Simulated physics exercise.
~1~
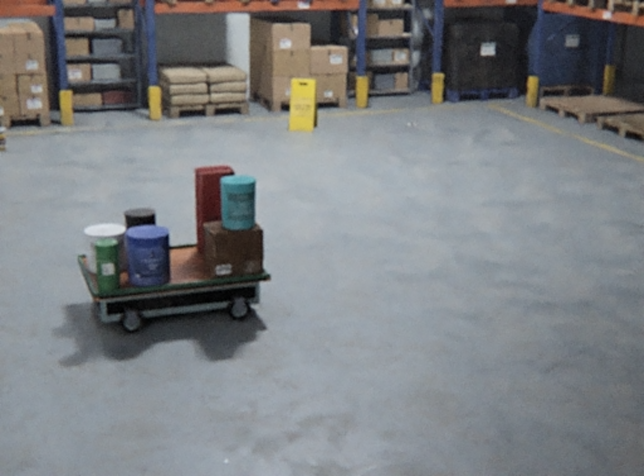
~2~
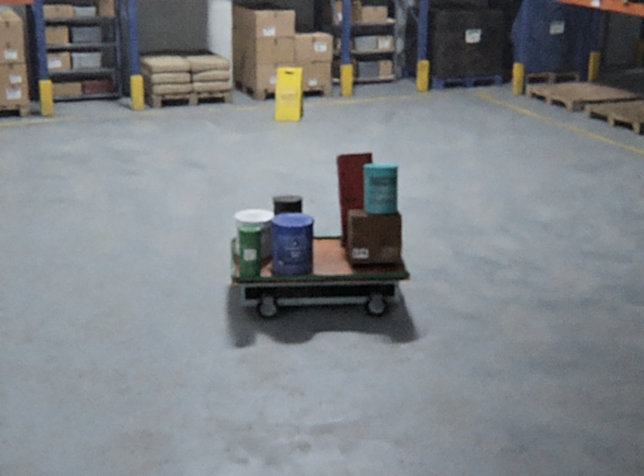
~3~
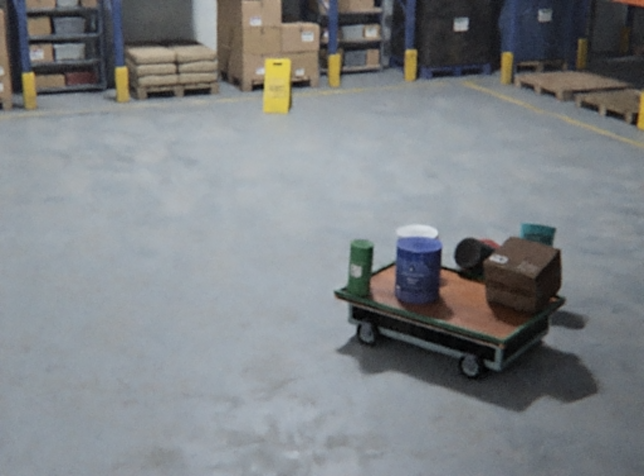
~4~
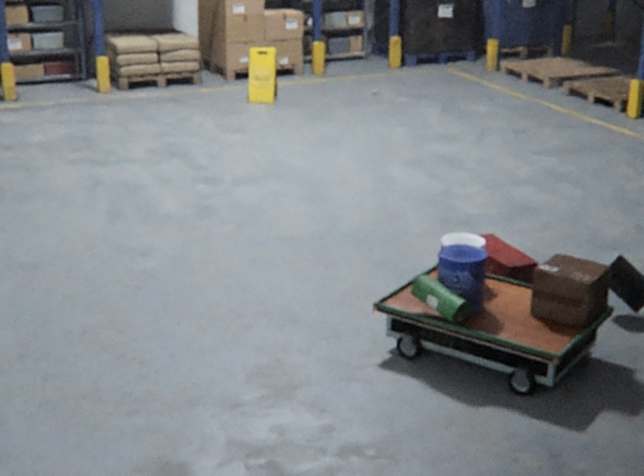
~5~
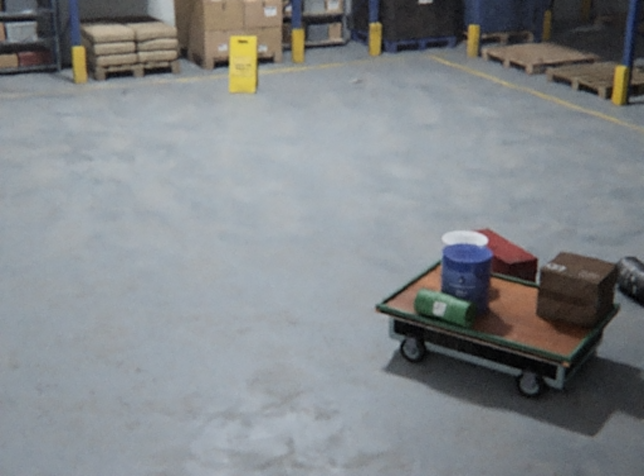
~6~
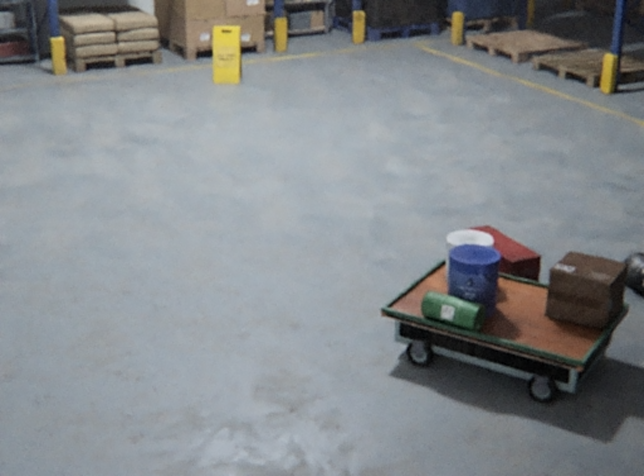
A loaded cart rolls right and turns, spilling some items before stopping on the floor.
